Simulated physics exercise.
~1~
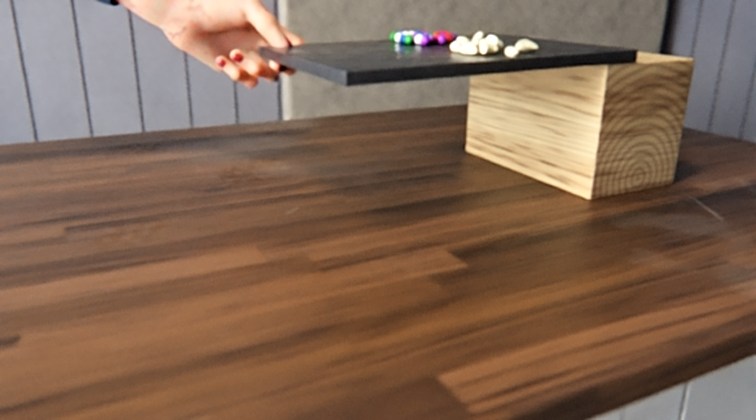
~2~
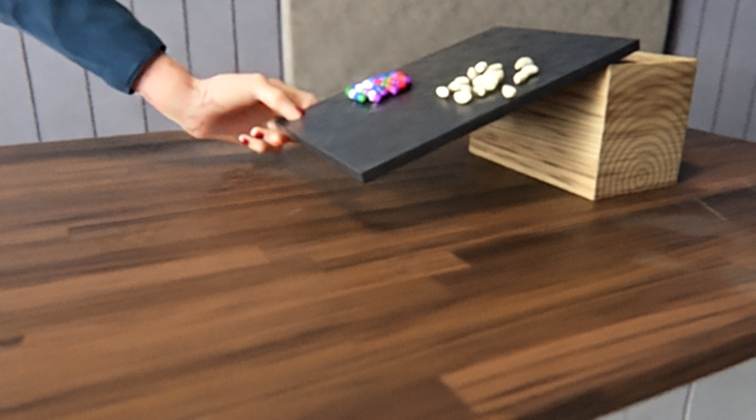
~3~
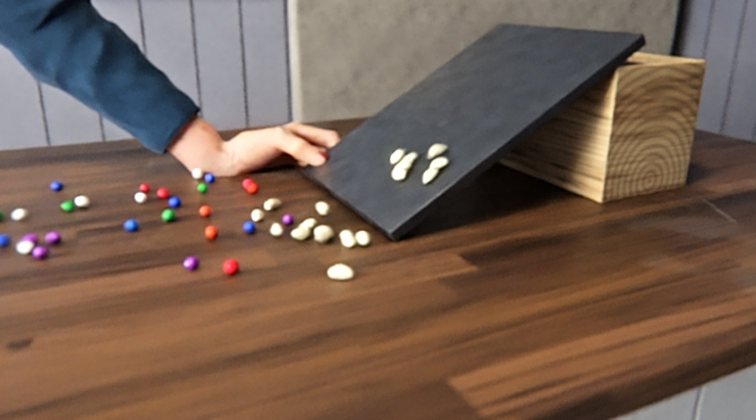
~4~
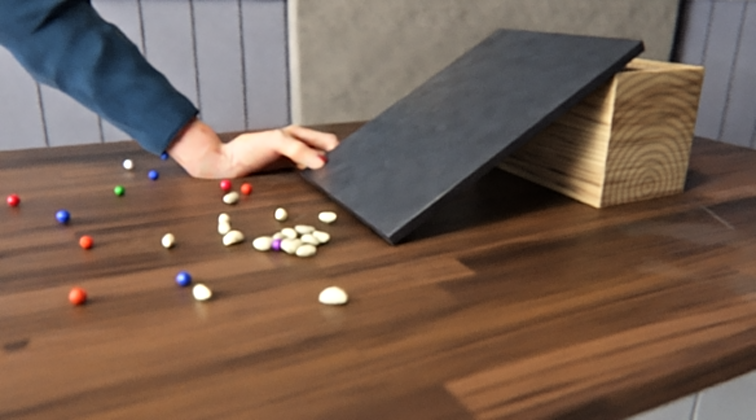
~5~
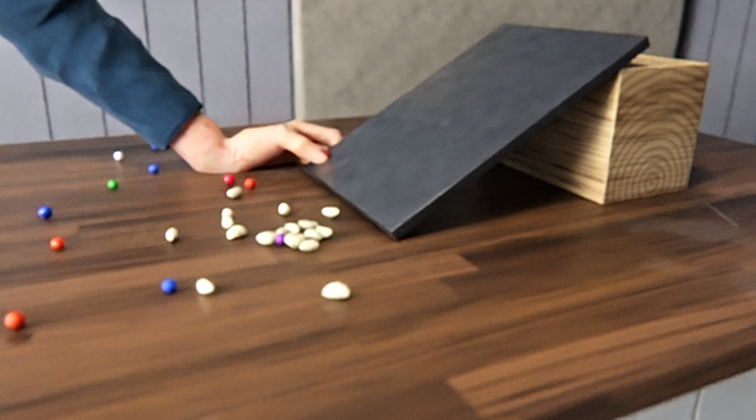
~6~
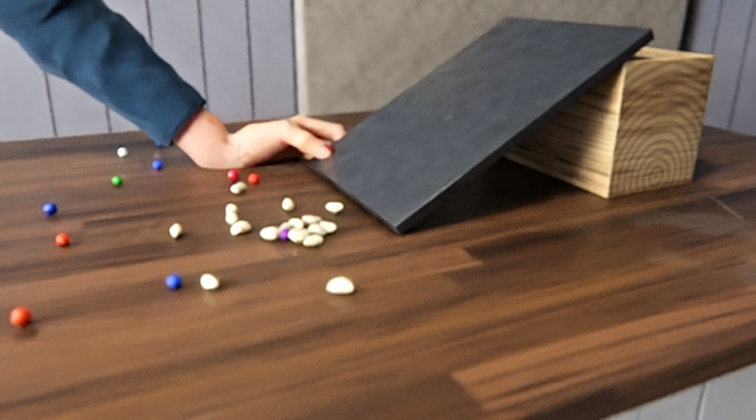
A hand lowers a dark board's end, spilling colourful beads and pale beans across the table.
